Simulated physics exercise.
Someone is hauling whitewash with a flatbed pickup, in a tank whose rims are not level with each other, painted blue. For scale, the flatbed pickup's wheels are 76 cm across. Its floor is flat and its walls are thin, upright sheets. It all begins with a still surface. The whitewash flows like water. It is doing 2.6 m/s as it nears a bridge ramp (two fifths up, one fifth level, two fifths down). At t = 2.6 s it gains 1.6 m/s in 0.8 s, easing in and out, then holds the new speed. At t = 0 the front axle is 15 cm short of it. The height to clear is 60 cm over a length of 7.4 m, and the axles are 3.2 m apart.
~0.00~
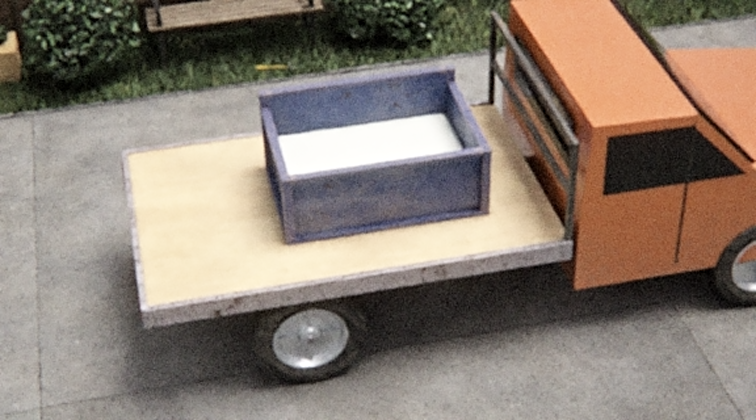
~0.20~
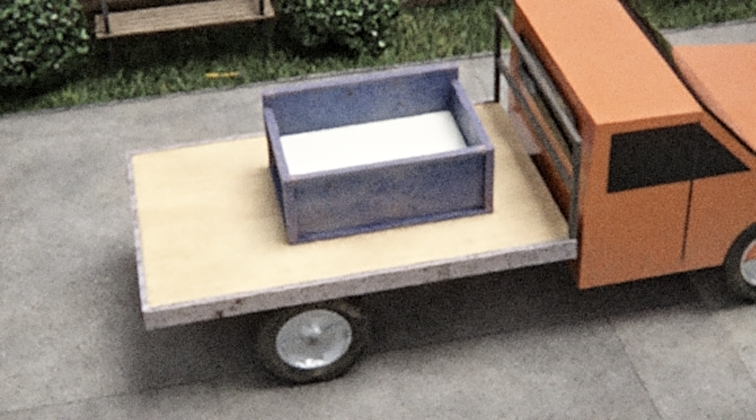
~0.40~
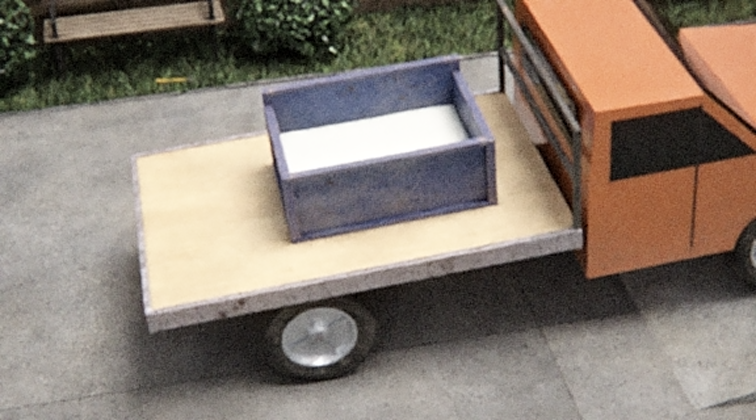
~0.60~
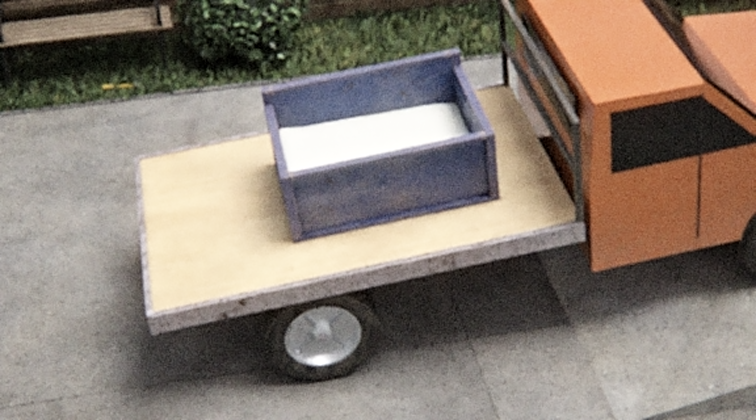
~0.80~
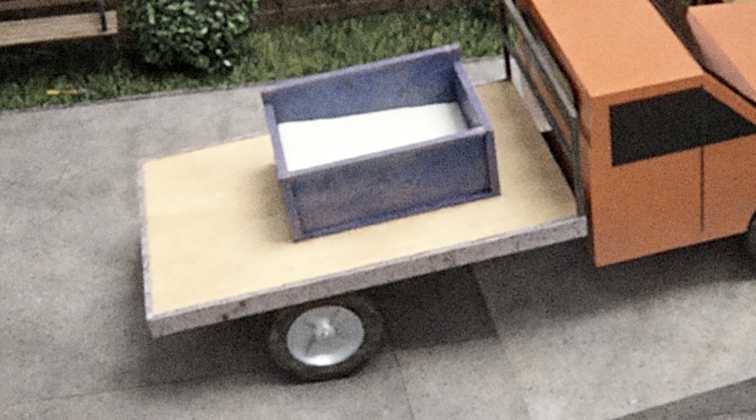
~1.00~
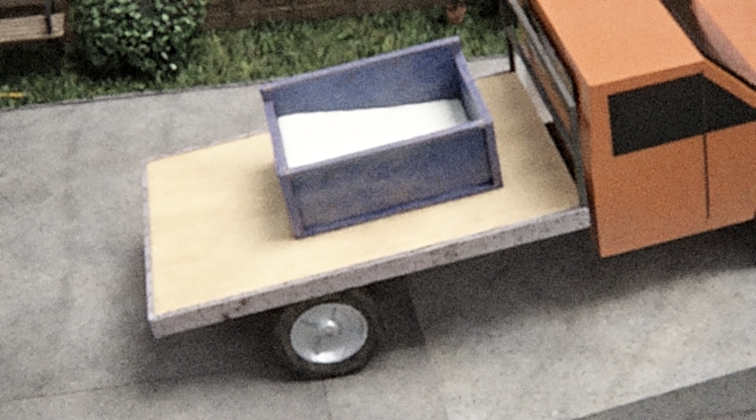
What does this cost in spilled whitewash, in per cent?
It loses close to 2 per cent.
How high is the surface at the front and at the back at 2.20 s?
About 30 cm in front and 24 cm behind.
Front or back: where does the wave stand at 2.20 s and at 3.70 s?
Towards the front, then the back.
Then, 2.20 s in, front 30 cm, middle 22 cm, back 25 cm above the floor; no loss so far.
Then, 3.70 s in, front 13 cm, middle 20 cm, back 37 cm above the floor; no loss so far.
Then, 5.50 s in, front 17 cm, middle 23 cm, back 29 cm above the floor; the loss stands at 2 per cent, over the front.
Then, 7.99 s in, the loss stands at 2 per cent, over the front, 5 of 254 litres.
